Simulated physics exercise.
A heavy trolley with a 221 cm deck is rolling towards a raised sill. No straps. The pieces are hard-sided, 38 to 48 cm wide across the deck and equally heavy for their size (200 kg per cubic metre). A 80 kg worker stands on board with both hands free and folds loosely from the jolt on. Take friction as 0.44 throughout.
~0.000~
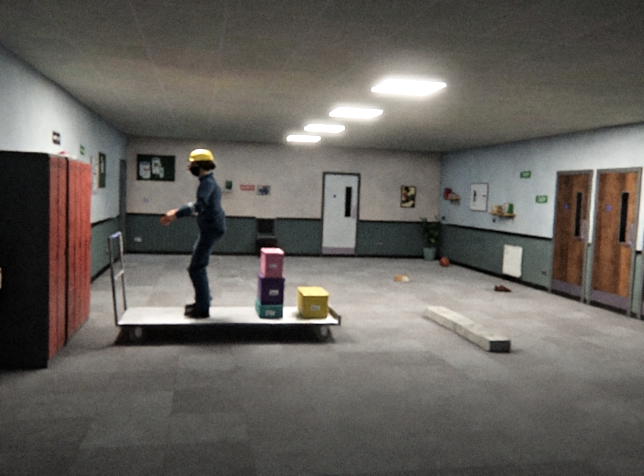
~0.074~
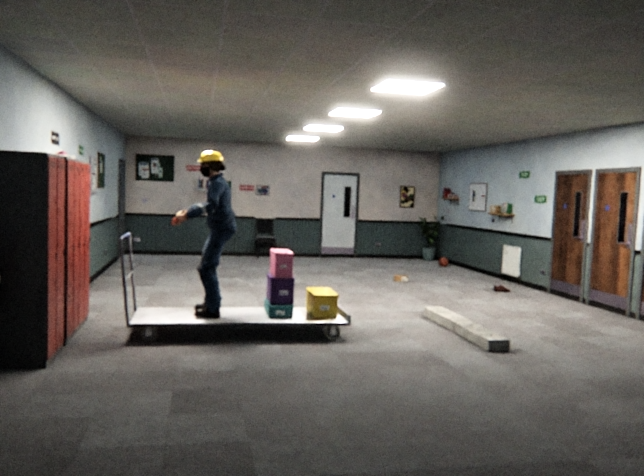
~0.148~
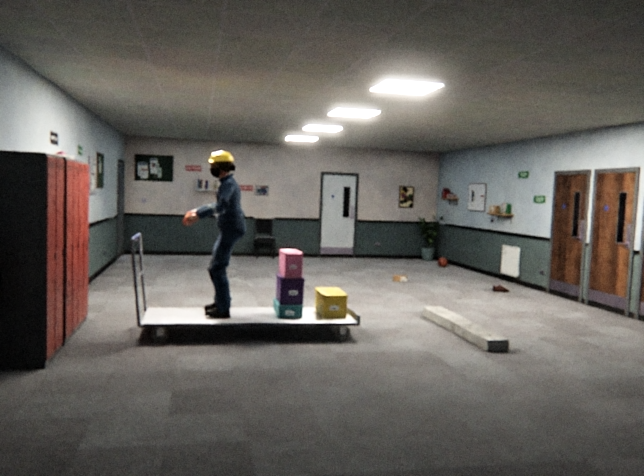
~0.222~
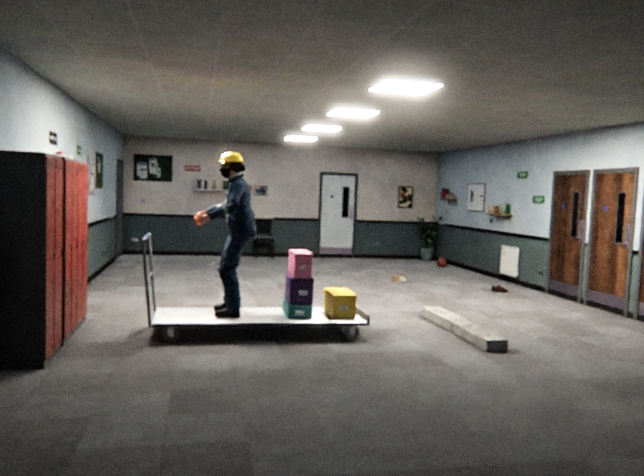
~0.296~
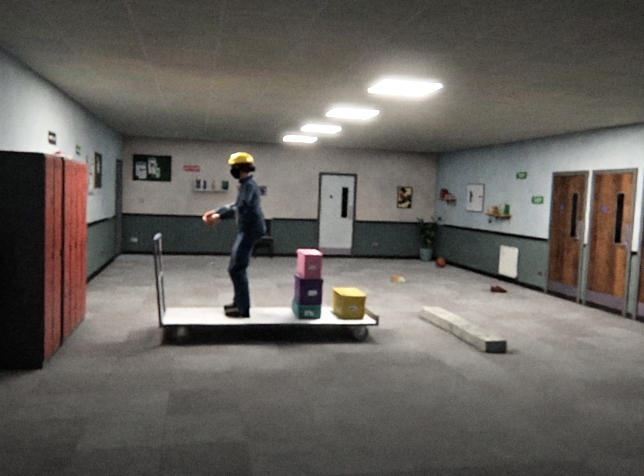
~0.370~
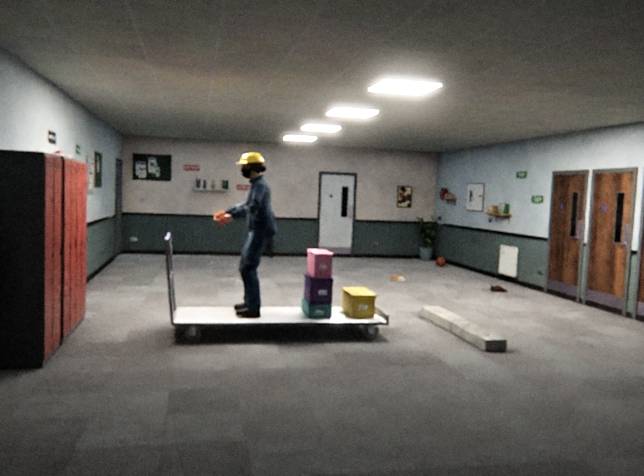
A worker in a yellow hard hat and dark blue overalls stands on a long flat trolley in a grey-carpeted room with strip lights, seen from the side at a distance. Pink, purple and teal boxes are stacked beside a yellow one on the deck, with red lockers at left and a pale beam on the floor at right. The trolley rolls steadily rightward, carrying worker and boxes, while the camera stays practically still.
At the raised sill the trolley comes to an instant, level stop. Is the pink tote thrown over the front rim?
At this pace the pink tote comes off.
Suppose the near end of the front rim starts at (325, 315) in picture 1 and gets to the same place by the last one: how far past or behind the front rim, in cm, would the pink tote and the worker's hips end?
Then pink 80 past, hips 80 behind.
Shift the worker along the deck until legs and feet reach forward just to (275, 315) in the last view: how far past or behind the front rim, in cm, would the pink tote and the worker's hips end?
Then pink 40 past, hips 80 behind.
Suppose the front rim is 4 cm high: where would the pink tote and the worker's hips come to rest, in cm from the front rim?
Then pink 70 past, hips 90 behind.
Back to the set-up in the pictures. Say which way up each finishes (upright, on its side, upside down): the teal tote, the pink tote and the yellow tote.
At rest: Teal upright, pink on its side, yellow upright.
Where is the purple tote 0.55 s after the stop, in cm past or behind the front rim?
About 45 cm behind the rim.
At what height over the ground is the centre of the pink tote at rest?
Some 10 cm up.
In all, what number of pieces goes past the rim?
1 of them.
After 0.99 s the deck stops.
After 1.54 s the pink tote is 11 cm behind the rim, tilted 50°, near (452, 249) in the last picture's view.
After 1.99 s the pink tote is 30 cm past the rim, tilted 135°, near (481, 299) in the last picture's view.
At rest, 3.1 s, past the rim, pink tote; behind it, purple tote, teal tote, yellow tote and the worker's hips.
